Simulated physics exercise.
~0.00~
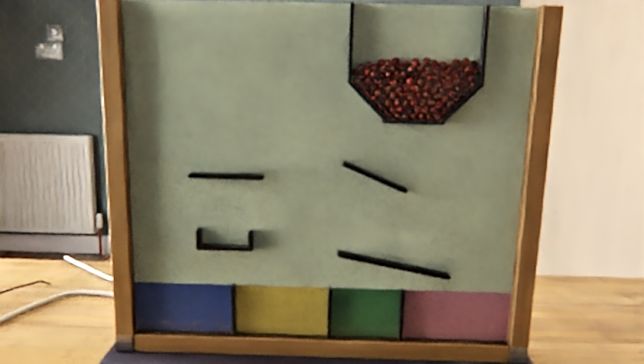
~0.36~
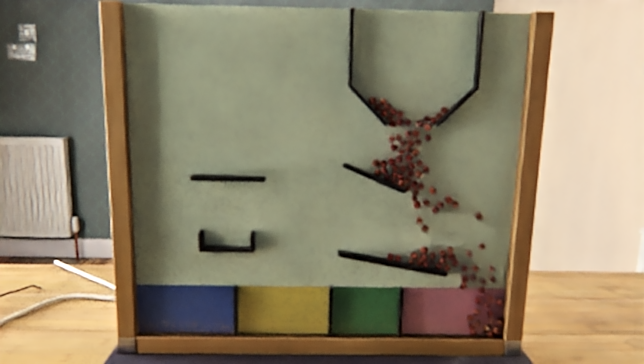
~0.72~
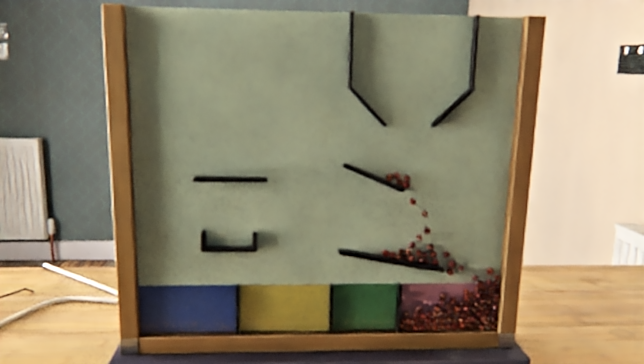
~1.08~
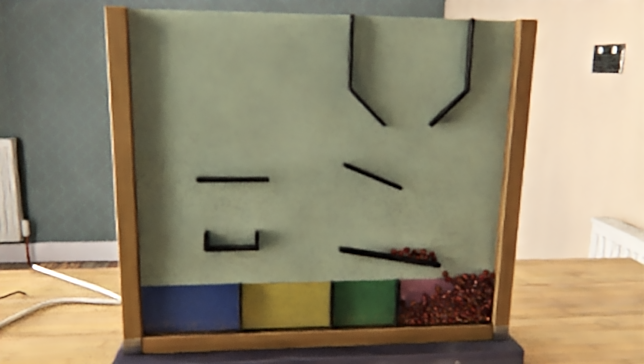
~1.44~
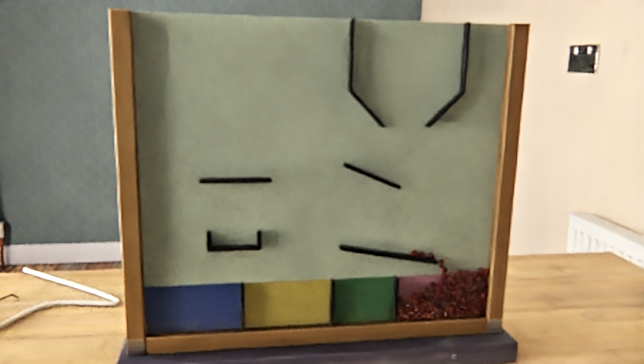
We see a flat upright case with a hopper of reddish beads above dark ledges and four coloured bins; the beads pour out, tumble over the two right-hand ledges and pile up in the pink bin, leaving the blue, yellow and green bins empty.
